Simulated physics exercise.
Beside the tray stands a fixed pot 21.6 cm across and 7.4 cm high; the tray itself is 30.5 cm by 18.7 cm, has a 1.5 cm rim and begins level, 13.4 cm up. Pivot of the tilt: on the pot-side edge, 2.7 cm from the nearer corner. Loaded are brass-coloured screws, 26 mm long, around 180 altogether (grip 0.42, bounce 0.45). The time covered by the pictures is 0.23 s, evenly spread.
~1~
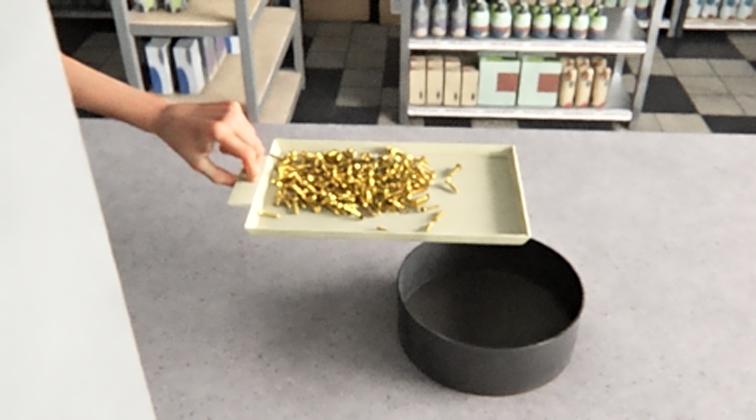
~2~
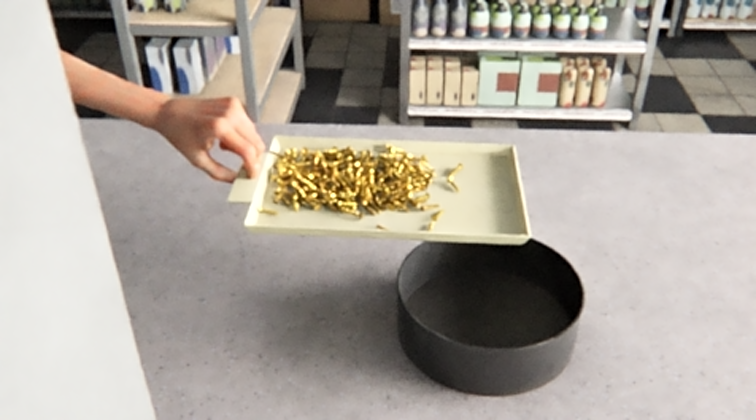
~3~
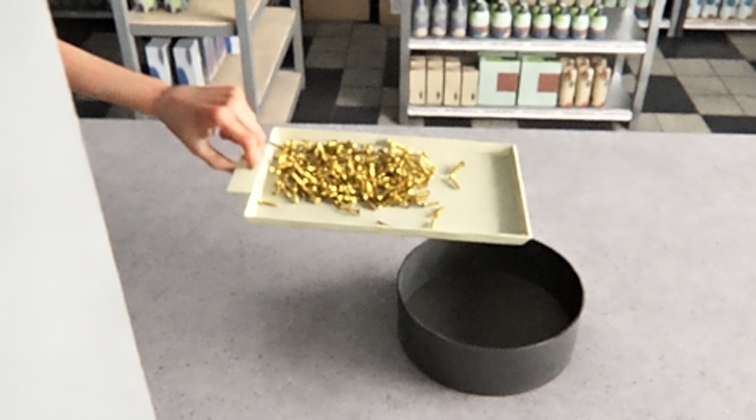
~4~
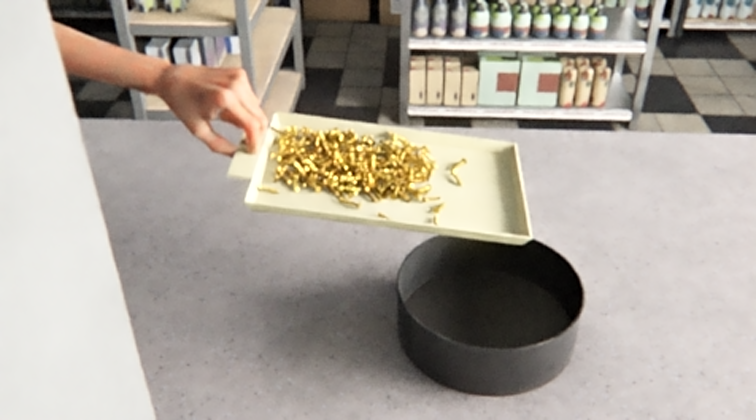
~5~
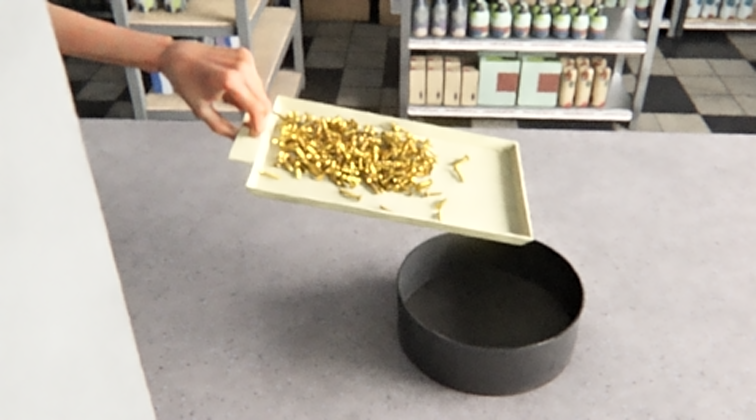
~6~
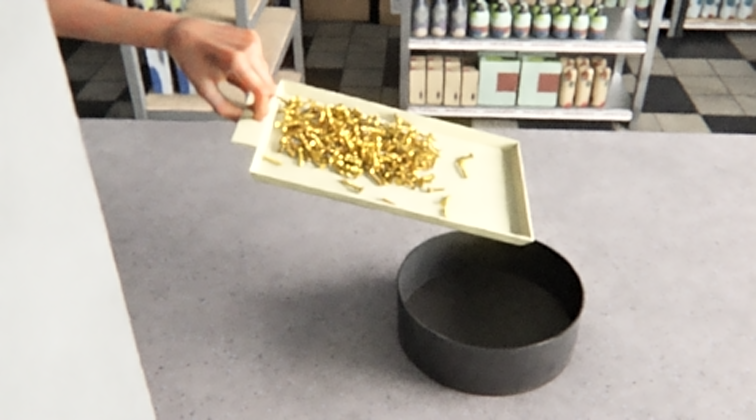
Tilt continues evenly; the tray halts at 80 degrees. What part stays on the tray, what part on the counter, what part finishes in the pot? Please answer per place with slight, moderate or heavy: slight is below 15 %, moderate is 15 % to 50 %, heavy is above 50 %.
Per place: Tray slight, counter heavy, pot moderate.
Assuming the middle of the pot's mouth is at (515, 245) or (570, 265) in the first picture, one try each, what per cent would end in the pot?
In order, about 70 and about 95 per cent.
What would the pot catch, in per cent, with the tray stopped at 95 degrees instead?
I'd put it at close to 30 per cent.
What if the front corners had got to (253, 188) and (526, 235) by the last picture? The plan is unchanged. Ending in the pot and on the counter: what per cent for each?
In the pot: 80 per cent; on the counter: 20 per cent.
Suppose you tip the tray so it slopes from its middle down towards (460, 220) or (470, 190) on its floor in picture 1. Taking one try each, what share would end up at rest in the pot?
That would be close to 70 per cent and then close to 10 per cent.
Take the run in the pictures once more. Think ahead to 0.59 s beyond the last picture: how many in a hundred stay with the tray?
Something like 25 percent, roughly.
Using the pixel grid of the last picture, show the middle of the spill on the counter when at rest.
You'll find it at about pixel (628, 308).
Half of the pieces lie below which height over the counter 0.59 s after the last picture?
About 12 cm.
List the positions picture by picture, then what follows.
In the first frame, tray tilt 0 degrees, front corners at (251, 224) and (523, 233); middle of the pieces at (352, 181); pot at (490, 283).
In the second frame, tray tilt 1 degrees, front corners at (251, 221) and (524, 233); middle of the pieces at (352, 179).
In the third frame, tray tilt 3 degrees, front corners at (251, 213) and (524, 233), lowest corner right front; middle of the pieces at (352, 172).
In the fourth frame, tray tilt 7 degrees, front corners at (252, 198) and (525, 234), lowest corner right front; middle of the pieces at (353, 163).
In the fifth frame, tray tilt 11 degrees, front corners at (254, 183) and (526, 234), lowest corner right front; middle of the pieces at (355, 153).
In the sixth frame, tray tilt 15 degrees, front corners at (257, 168) and (527, 235), lowest corner right front; middle of the pieces at (359, 142); pot at (490, 283).
Then, 0.35 s after the last picture, tilt 47 degrees; the tray holds 100 %, the pot 0 %.
Then, 0.59 s after the last picture, tilt 68 degrees; the tray holds 25 %, the pot 10 %.
Then, 0.94 s after the last picture, tilt 80 degrees; the tray holds 0 %, the pot 30 %.
In the end, tray 0 %, counter 70 %, pot 30 %.
